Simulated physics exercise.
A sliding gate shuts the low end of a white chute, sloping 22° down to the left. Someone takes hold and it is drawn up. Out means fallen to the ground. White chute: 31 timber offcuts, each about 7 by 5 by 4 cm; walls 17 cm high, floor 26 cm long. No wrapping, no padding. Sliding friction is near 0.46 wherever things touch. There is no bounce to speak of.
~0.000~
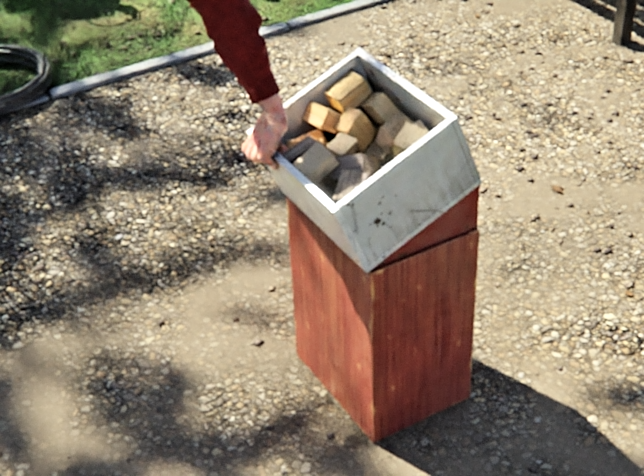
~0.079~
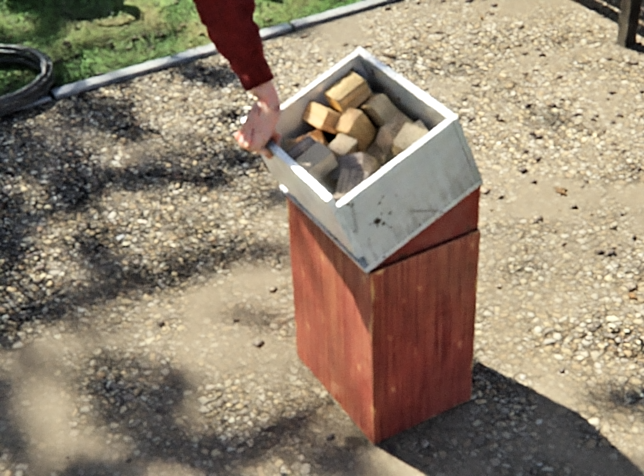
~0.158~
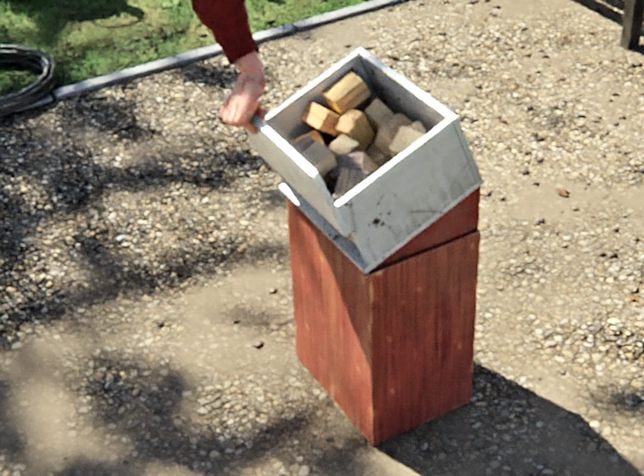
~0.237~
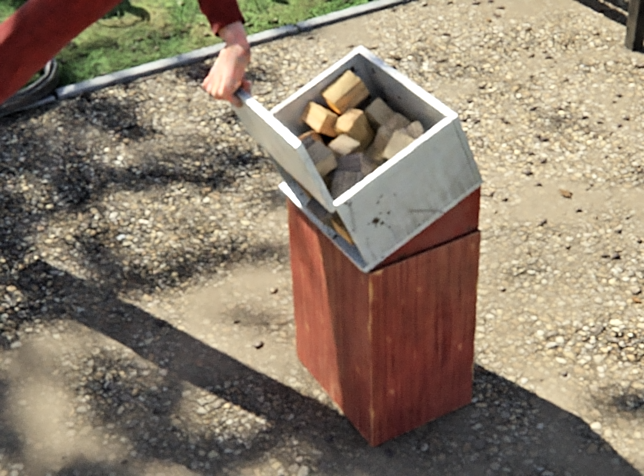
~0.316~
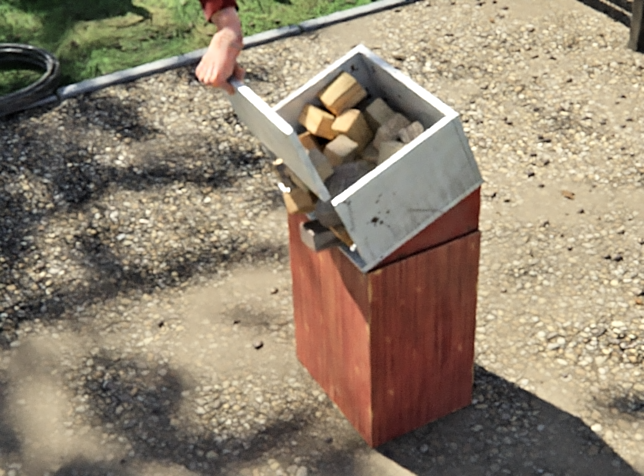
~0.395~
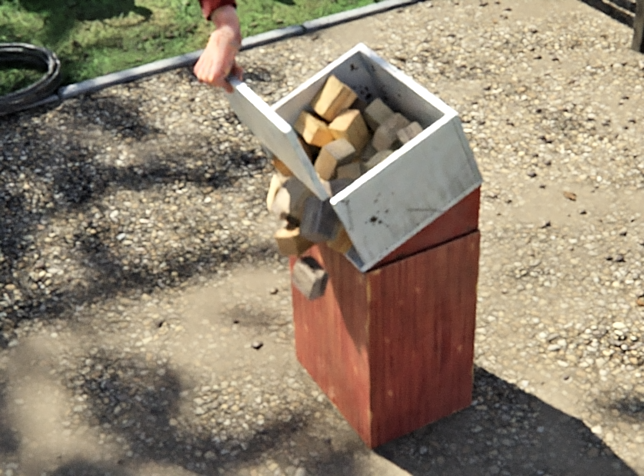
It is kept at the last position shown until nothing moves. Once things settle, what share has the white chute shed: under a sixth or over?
Out of the white chute go over a sixth of the timber offcuts.
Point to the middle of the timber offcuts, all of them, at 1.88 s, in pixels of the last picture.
Near (300, 245).
After 0.77 s, the white chute is down by 11 of 31.
After 1.23 s, the white chute is down by 15 of 31.
After 1.88 s, the white chute is down by 15 of 31.
Outcome (at 2.72 s), the white chute is down by 22 of 31. Asked share, 22 of 31, 71 per cent.
